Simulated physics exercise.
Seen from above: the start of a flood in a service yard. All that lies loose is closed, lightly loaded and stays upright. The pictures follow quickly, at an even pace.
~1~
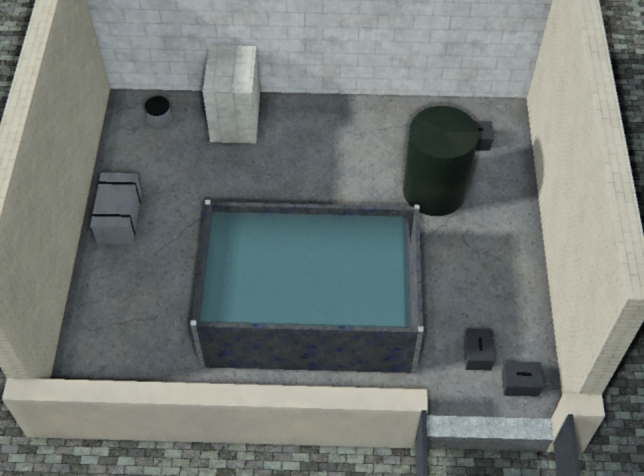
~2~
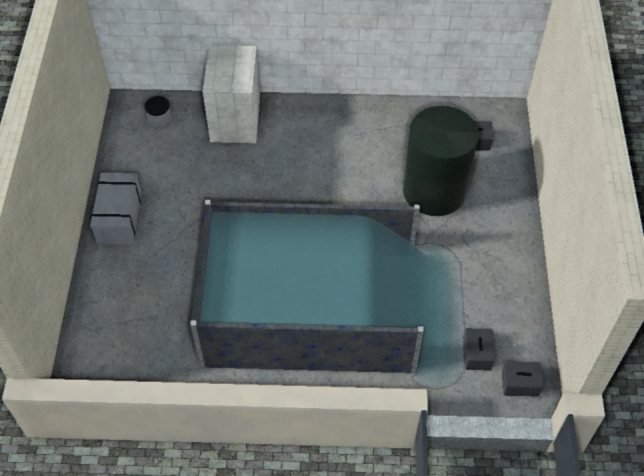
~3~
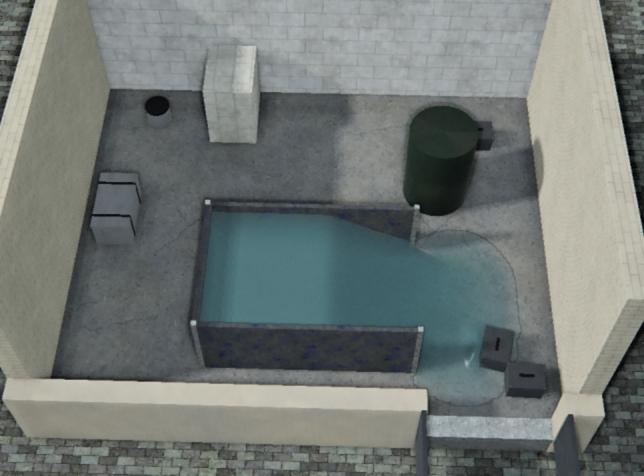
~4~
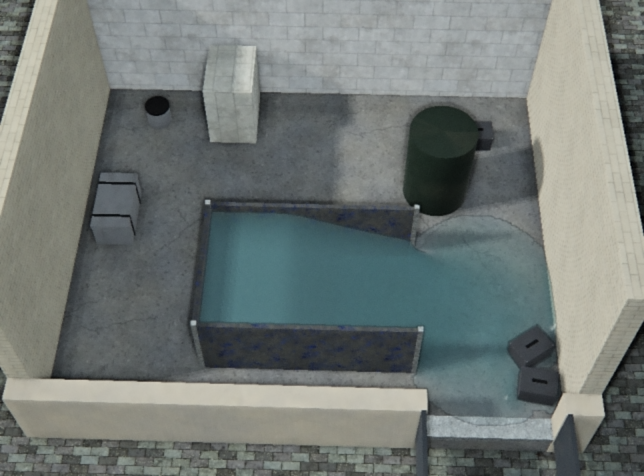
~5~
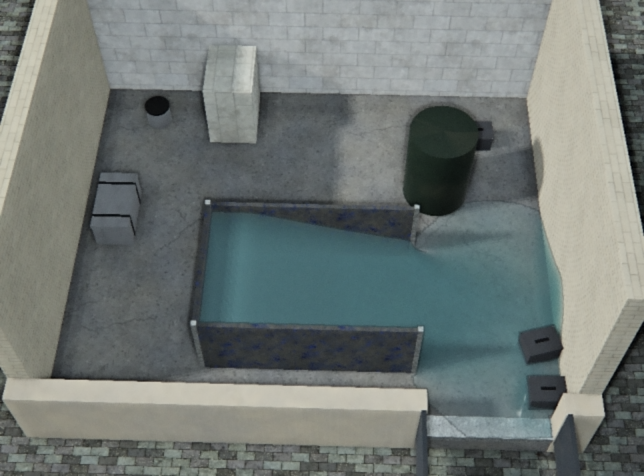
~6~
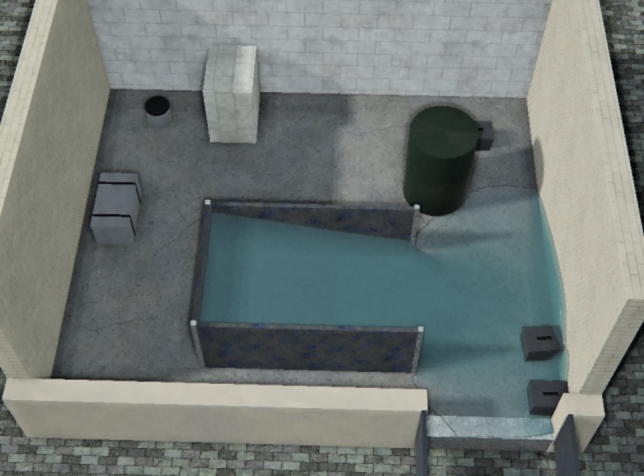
To begin with, a walled yard holds a pool of water, a green tank, pale blocks and two small dark totes at lower right. The pool's right side opens and water spreads across the floor to the right wall. The upper tote slides right and turns, then the lower one shifts right too.
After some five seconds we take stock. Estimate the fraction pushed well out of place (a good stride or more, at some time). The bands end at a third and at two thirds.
Share: From one to two thirds.
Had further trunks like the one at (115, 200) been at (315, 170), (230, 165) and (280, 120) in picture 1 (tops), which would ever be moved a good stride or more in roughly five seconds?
One after the other: Pushed that far, pushed that far, shifted that much.
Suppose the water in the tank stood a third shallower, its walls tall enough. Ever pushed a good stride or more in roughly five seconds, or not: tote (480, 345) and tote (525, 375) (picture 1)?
In that order: Yes, yes.
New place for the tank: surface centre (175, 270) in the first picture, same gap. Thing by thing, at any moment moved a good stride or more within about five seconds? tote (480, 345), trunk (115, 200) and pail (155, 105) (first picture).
One after the other: Moved that far, never so far, short of that.
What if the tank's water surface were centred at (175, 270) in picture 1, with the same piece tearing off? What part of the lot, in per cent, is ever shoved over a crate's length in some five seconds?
Near 60 in a hundred.
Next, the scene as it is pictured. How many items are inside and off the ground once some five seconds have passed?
It comes to 1.
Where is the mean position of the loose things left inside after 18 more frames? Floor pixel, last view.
At about (183, 167).
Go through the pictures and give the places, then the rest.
In the first picture, a tote at (480, 344), on the bottom; a tote at (524, 374) rests on the ground; 0 of 5 have shifted.
In the second picture, a tote at (480, 344) rests on the ground; a tote at (524, 374) rests on the ground; 0 of 5 have shifted.
In the third picture, a tote at (498, 344), on the bottom, close to its start; a tote at (527, 376) rests on the ground, close to its start; 1 of 5 have shifted.
In the fourth picture, a tote at (532, 344), on the bottom, a stride from its start; a tote at (540, 381) rests on the ground, close to its start; 2 of 5 have shifted.
In the fifth picture, a tote at (542, 341) floats, a stride from its start; a tote at (548, 388), on the bottom, close to its start; 2 of 5 have shifted.
In the sixth picture, a tote at (544, 338), afloat, a stride from its start; a tote at (550, 394) floats, a stride from its start; 2 of 5 have shifted.
A moment on, 1 of 5 are well off their spots; 2 afloat.
Next, 3 of 5 are well off their spots; 0 afloat.
Later, 3 of 5 are well off their spots; 1 afloat.
In the end, 3 of 5 are well off their spots, and 3 have been at some point; 1 afloat.
